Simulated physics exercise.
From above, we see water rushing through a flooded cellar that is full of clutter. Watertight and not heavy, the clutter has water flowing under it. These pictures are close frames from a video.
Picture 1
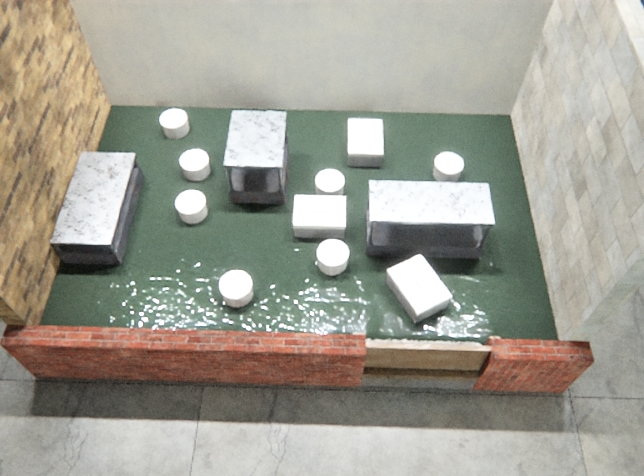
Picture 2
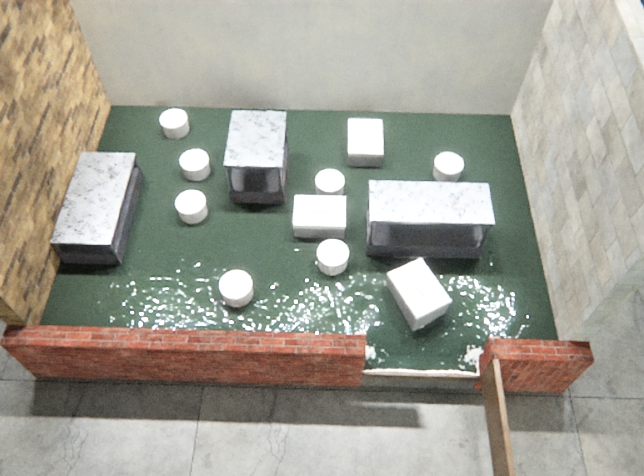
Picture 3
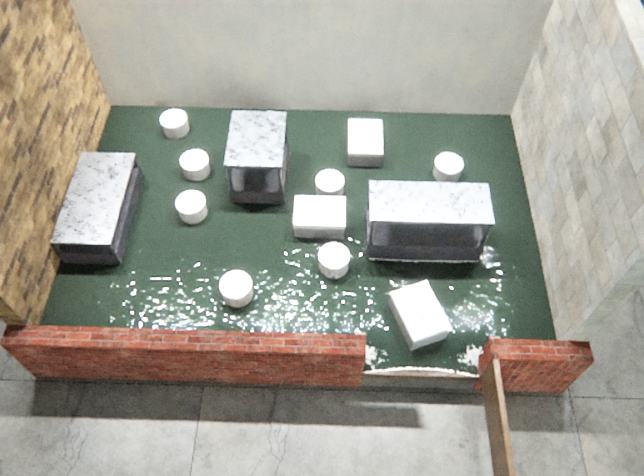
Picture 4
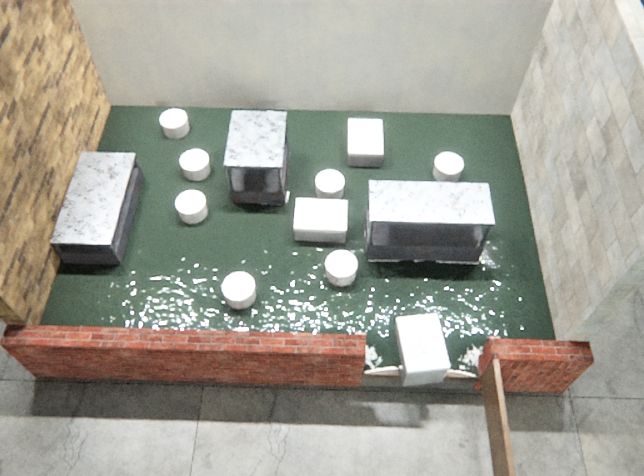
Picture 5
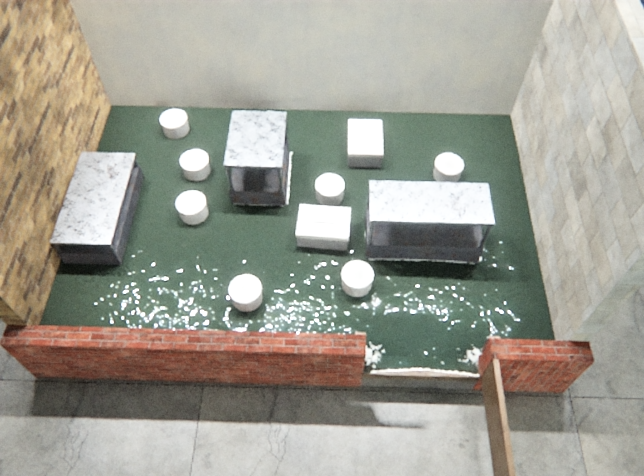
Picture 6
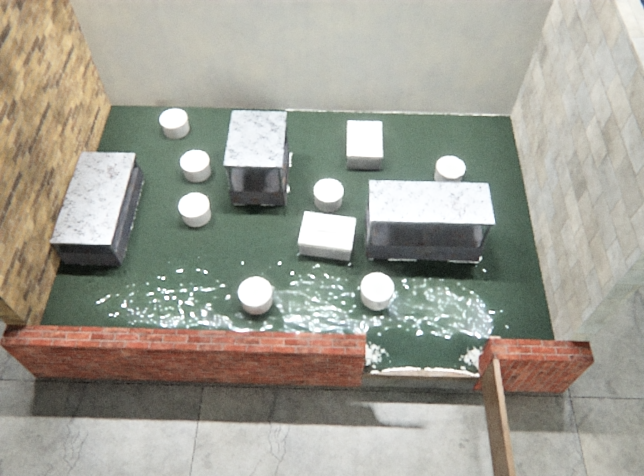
Dark blocks with marbled grey tops, the largest things in view, stand at the left, upper middle and right of a flooded, green-floored cellar seen from above. White drums and boxes float among them, behind a low red brick wall. A panel in the wall's gap swings outward, a tilted white box slides out through the opening, and nearby drums and a box drift slowly down and rightward.
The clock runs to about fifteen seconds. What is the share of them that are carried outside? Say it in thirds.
The answer is one to two thirds.
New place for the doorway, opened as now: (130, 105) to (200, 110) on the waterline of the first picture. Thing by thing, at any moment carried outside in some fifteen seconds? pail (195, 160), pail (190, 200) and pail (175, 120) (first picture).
Taking them as listed: Exits, exits, exits.
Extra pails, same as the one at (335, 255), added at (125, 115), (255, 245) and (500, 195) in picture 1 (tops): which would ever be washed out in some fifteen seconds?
Result, in sequence: Never gets out; ends up outside; ends up outside.
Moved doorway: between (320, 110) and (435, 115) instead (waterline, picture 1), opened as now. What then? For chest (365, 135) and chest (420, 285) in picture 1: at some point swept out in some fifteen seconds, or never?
Per object: Flushed out / retained.
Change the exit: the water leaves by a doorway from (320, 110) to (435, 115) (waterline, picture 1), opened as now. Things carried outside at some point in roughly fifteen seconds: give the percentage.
Roughly 70 in a hundred.
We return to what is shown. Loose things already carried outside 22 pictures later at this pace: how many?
That makes 6.
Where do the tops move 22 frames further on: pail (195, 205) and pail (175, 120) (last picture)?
Close to (331, 281) and (209, 137).
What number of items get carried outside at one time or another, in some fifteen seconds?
The total here is 7.
A moment on, 1 of 11 are out; 10 afloat.
Next, 4 of 11 are out; 7 afloat.
Later, 6 of 11 are out; 5 afloat.
In the end, 7 of 11 are out; 3 afloat.
